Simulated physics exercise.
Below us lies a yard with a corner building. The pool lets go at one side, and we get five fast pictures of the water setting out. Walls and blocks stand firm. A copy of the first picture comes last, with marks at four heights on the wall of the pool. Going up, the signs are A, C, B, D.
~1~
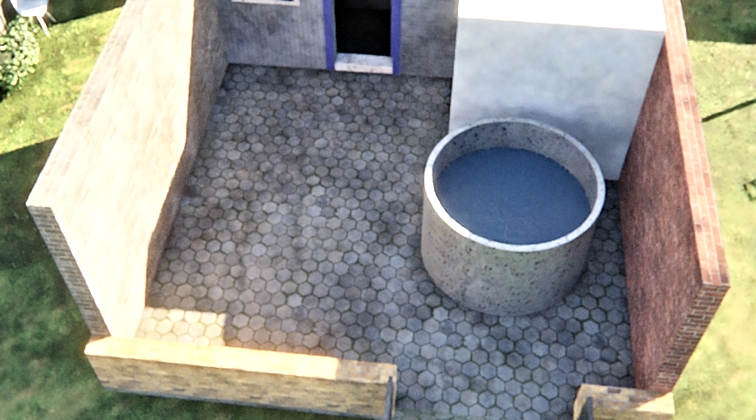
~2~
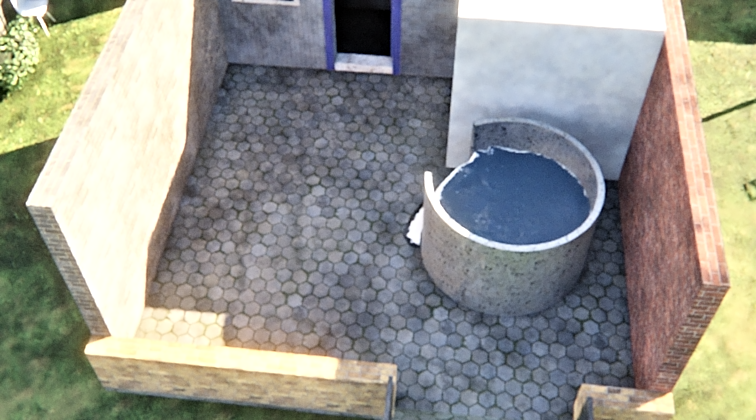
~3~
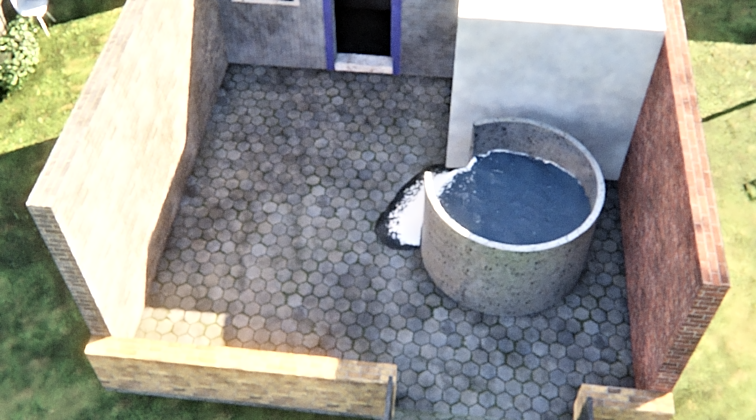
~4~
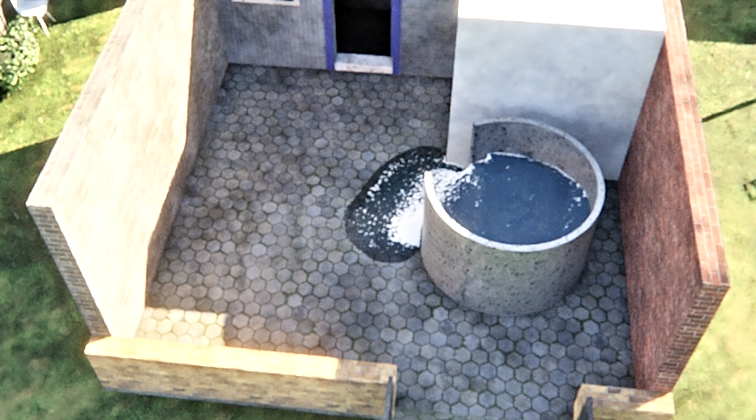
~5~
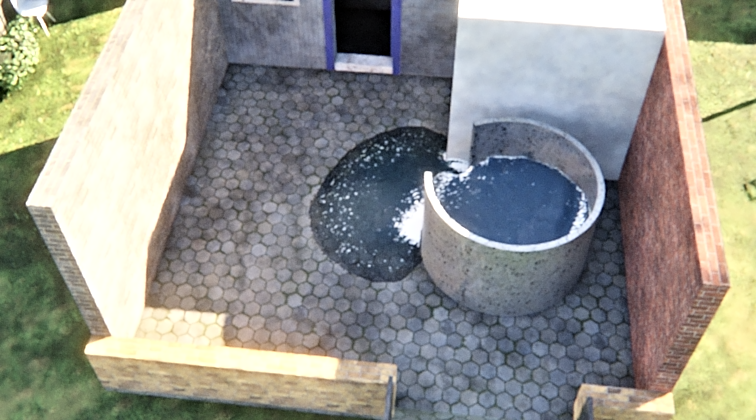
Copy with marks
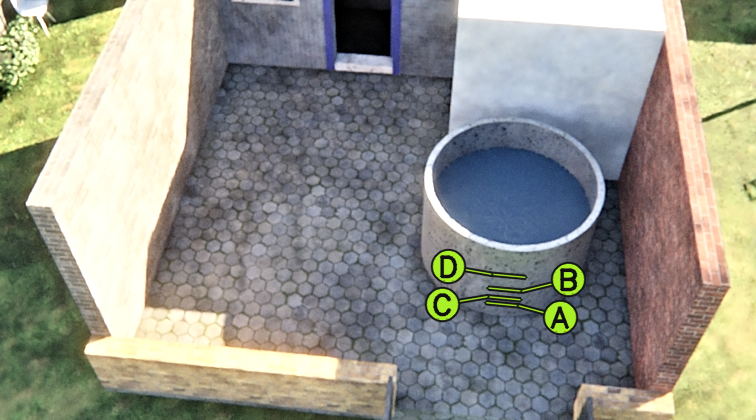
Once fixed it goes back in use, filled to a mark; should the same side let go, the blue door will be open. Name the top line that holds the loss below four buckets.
B will do.
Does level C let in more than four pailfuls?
No, not at all.
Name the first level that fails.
That would be D.
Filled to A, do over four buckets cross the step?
No, not at all.
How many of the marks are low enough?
Three of the four.
In lime, A at (502, 304); B at (505, 289); C at (503, 298); D at (508, 275); from the bottom up A, C, B, D.
With A, nothing gets over.
With B, a bucket or two gets in.
With C, nothing gets over.
With D, about 10 bucketfuls get in.
